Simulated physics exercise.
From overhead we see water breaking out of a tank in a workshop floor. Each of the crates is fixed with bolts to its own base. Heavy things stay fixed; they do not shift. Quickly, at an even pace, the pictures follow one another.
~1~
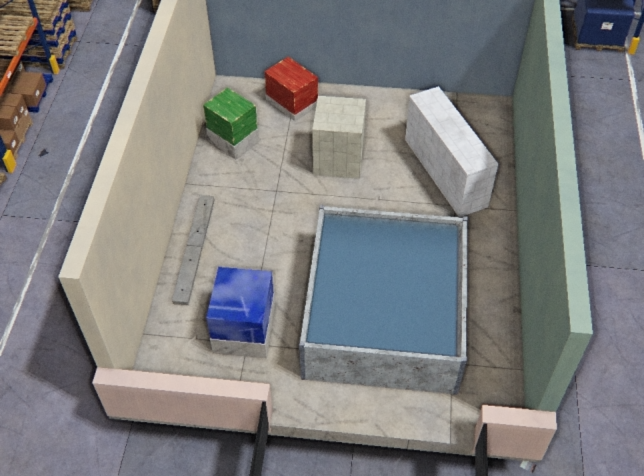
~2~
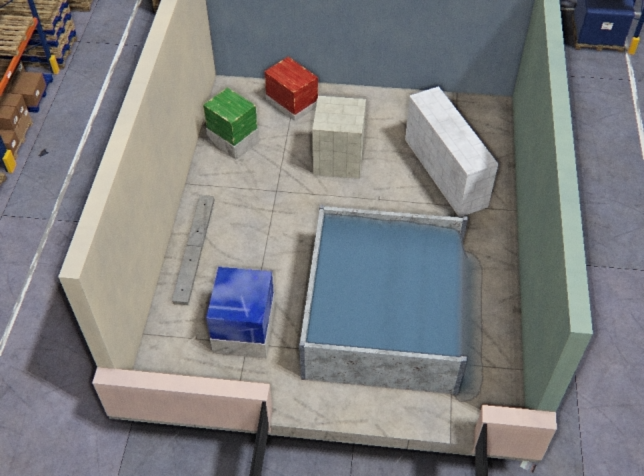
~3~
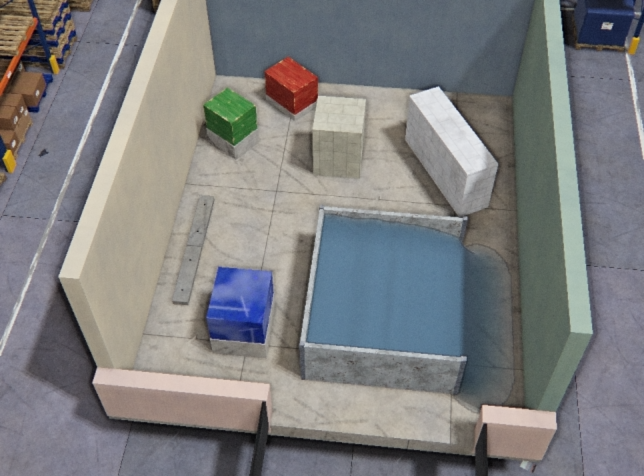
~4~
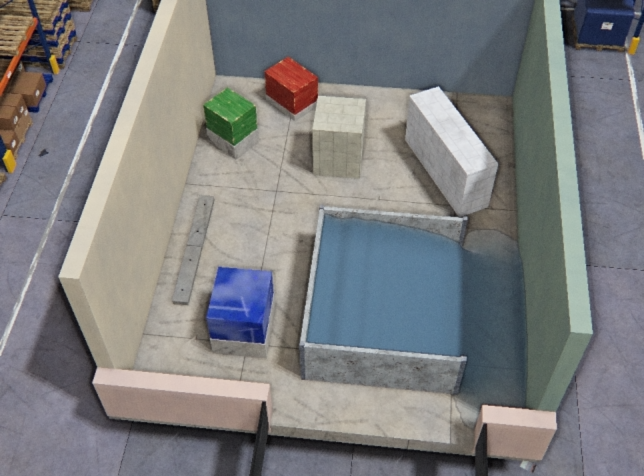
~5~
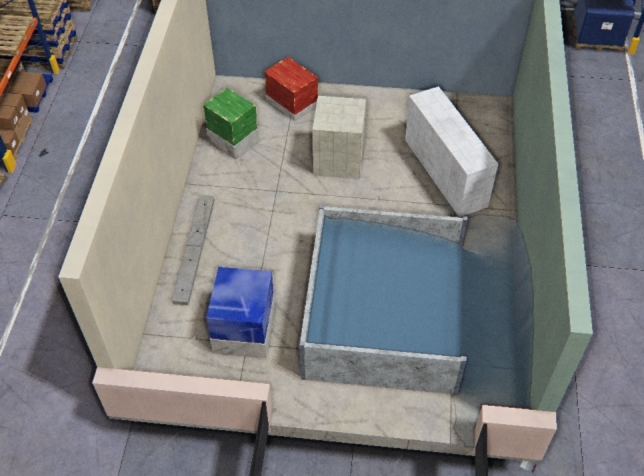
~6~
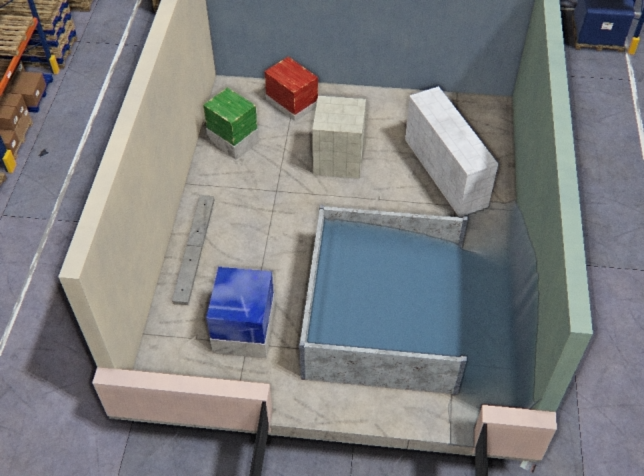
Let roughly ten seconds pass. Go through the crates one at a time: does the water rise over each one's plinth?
In the end the red crate is caught, the blue crate is missed, the green crate is missed.
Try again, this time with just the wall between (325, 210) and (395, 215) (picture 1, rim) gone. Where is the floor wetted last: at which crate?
That would be the crate marked blue.
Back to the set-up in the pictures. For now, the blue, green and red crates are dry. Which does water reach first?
That's the blue-painted one.
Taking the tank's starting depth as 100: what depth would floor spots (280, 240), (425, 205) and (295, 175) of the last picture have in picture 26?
In order: 2, 4, 2 %.
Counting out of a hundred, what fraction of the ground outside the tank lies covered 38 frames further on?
I'd say close to 95 per cent.
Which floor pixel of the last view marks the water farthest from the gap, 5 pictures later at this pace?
My guess is roughly (513, 114).
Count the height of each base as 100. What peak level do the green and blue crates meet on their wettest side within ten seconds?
About 50 % and 30 %.
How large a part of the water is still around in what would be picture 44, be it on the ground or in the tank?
Around 84 in a hundred.
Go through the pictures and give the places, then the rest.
In the first picture, still water in the open tank at (388, 282).
In the second picture, the front is at a hidden place, out from the gap at (457, 308).
In the third picture, the front is at (492, 254), out from the gap at (457, 311).
In the fourth picture, the front is at (507, 240), out from the gap at (456, 312).
In the fifth picture, the front is at (517, 224), out from the gap at (456, 313).
In the sixth picture, the front is at (517, 204), out from the gap at (456, 313).
A moment on, water covers 25 % of the floor; the red crate not reached, the blue crate not reached, the green crate not reached.
Next, water covers 45 % of the floor; the red crate not reached, the blue crate water round its plinth, the green crate not reached.
Then, water covers 75 % of the floor; the red crate water round its plinth, the blue crate water round its plinth, the green crate water round its plinth.
Later, water covers 95 % of the floor; the red crate water round its plinth, the blue crate water round its plinth, the green crate water round its plinth.
In the end, water covers 100 % of the floor; the red crate was topped, the blue crate stayed above the water, the green crate stayed above the water.
